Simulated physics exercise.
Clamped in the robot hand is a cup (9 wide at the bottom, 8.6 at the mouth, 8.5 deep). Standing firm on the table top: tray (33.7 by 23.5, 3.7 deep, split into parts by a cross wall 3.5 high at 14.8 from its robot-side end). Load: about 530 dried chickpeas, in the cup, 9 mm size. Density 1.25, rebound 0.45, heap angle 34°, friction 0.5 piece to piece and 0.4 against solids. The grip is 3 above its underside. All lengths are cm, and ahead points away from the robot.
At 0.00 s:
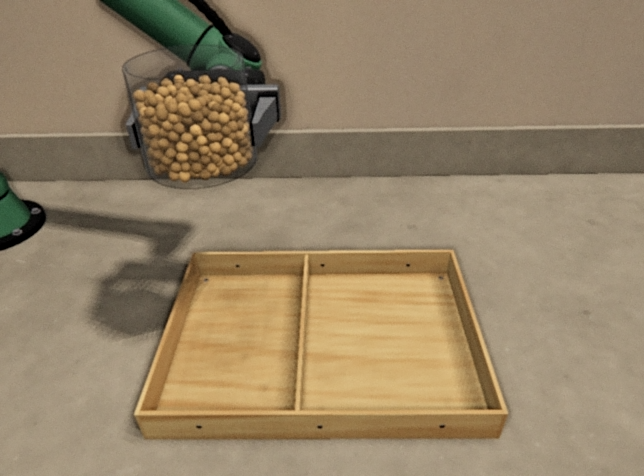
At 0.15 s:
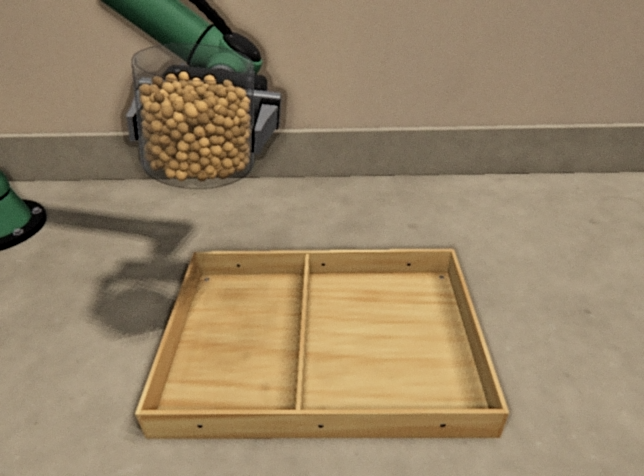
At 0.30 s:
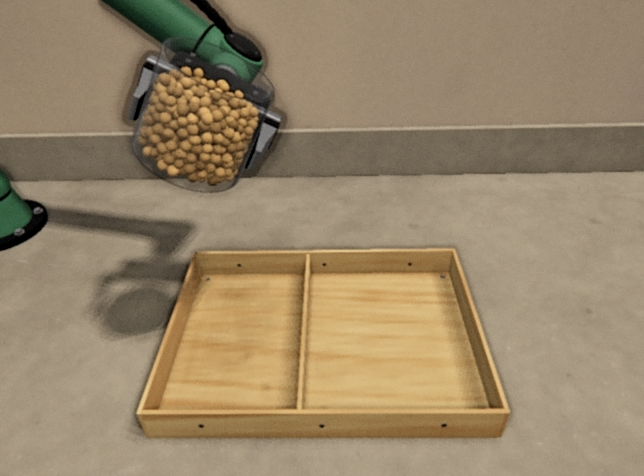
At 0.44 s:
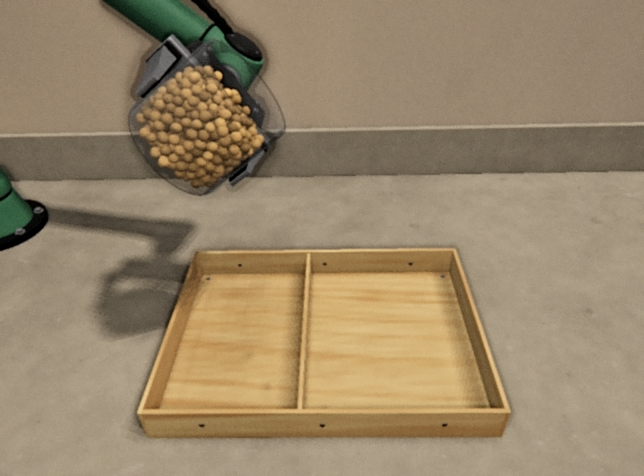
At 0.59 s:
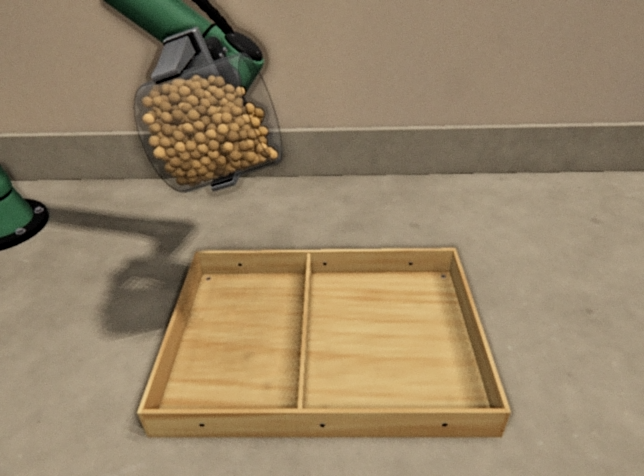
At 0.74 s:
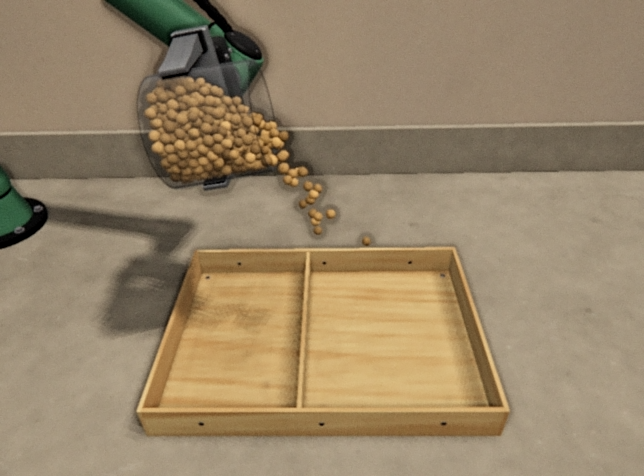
A green robot arm held a clear cup packed with chickpeas above a divided wooden tray and steadily tilted it to the right, until a few chickpeas slipped over the rim and dropped through the air.
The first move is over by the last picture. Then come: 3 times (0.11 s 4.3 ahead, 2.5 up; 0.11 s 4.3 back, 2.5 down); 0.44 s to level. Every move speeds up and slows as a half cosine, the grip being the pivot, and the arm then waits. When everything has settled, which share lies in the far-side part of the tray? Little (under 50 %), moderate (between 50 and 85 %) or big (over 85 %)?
Share in the far-side part of the tray: Big (over 85 %).
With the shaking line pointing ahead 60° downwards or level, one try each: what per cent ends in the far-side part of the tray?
About 40 and 80 per cent.
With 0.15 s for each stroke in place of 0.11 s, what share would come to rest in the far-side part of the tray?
Then about 75 per cent.
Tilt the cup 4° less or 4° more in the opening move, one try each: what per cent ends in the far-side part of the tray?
About 95 and 95 per cent.
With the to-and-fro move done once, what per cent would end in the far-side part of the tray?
In that case some 85 per cent.
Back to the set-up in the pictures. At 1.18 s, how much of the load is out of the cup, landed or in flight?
Some 90 per cent.
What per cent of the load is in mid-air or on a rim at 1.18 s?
About 8 per cent.
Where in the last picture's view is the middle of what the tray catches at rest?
At about (408, 335).
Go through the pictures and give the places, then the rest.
In the first frame, cup middle at (194, 116), level; upper third of the load around (189, 105), from x 140 to 250, top at y 80; 534 in the cup.
In the second frame, cup middle at (197, 116), tilted 8° forward; upper third of the load around (190, 103), from x 145 to 245, top at y 75.
In the third frame, cup middle at (203, 117), tilted 28° forward; upper third of the load around (188, 103), from x 140 to 255, top at y 75.
In the fourth frame, cup middle at (209, 121), tilted 53° forward; upper third of the load around (191, 102), from x 140 to 260, top at y 70.
In the fifth frame, cup middle at (213, 125), tilted 73° forward; upper third of the load around (194, 105), from x 150 to 270, top at y 80.
In the sixth frame, cup middle at (213, 126), tilted 81° forward; upper third of the load around (189, 110), from x 150 to 365, top at y 80; 518 in the cup, 16 in flight or on a rim.
By 1.18 s, tilted 81° forward, highest piece 25 above the table; 444 in the far-side part, 41 in the cup, 4 in the robot-side part, 45 in flight or on a rim.
By 1.62 s, tilted 41° forward, highest piece 27 above the table; 498 in the far-side part, 17 in the cup, 12 in the robot-side part, 6 on the table or floor, 1 in flight or on a rim.
By 2.04 s, level, highest piece 26 above the table; 499 in the far-side part, 17 in the cup, 12 in the robot-side part, 6 on the table or floor.
By 3.09 s, level, highest piece 26 above the table; 499 in the far-side part, 17 in the cup, 12 in the robot-side part, 6 on the table or floor.
Final count, 499 in the far-side part, 17 in the cup, 12 in the robot-side part, 6 on the table or floor. That is 93 % in the far-side part of the tray.
